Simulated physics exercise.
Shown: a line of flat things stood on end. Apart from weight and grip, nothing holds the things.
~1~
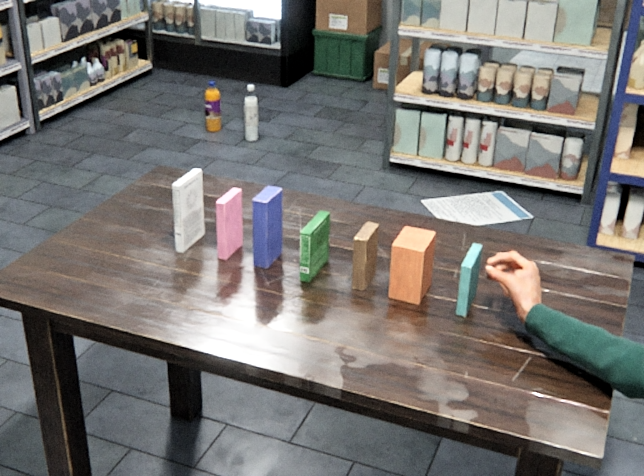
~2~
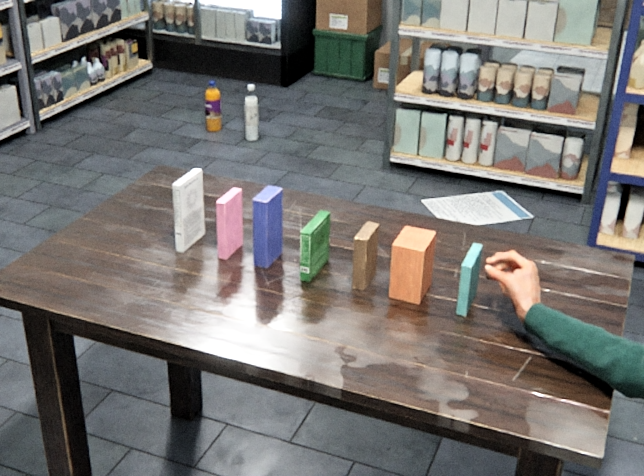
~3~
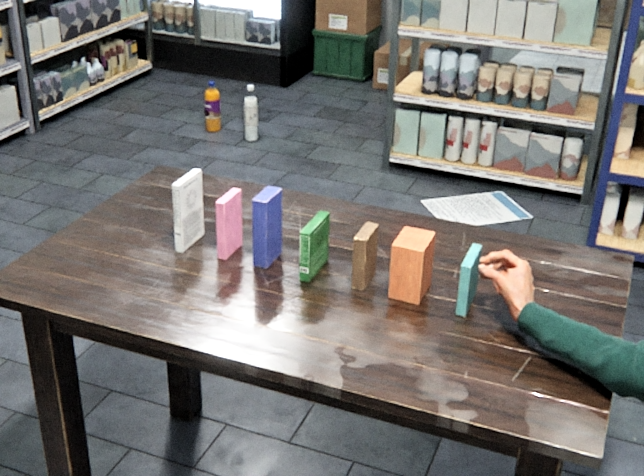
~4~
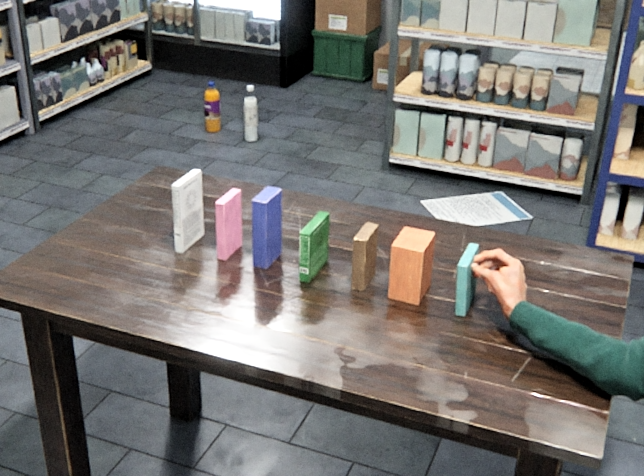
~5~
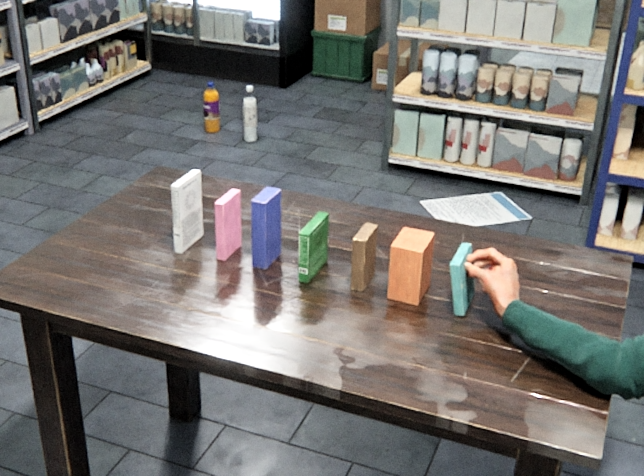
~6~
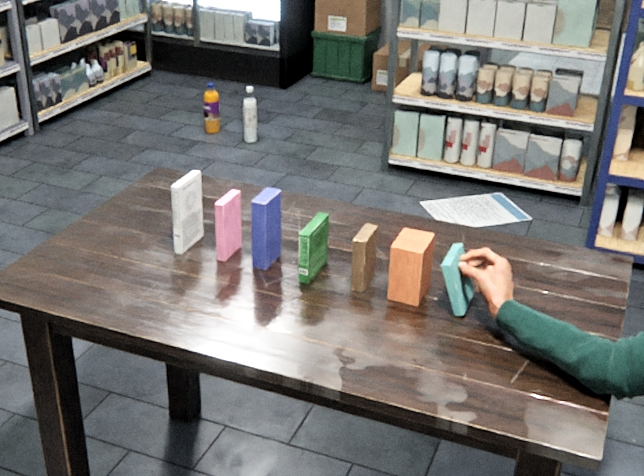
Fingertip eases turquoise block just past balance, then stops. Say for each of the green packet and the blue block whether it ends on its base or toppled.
In order: The green packet will stay erect; the blue block will stay erect.
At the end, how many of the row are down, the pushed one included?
Total: 1.
Then, 0.10 s later than the last frame, turquoise block 43° over.
Then, 0.20 s later than the last frame, turquoise block 61° over.
Then, 0.30 s later than the last frame, turquoise block 90° over.
When it is over, all 5 as before. End places, in pixels of the last picture, green packet near (314, 248), blue block near (267, 229).
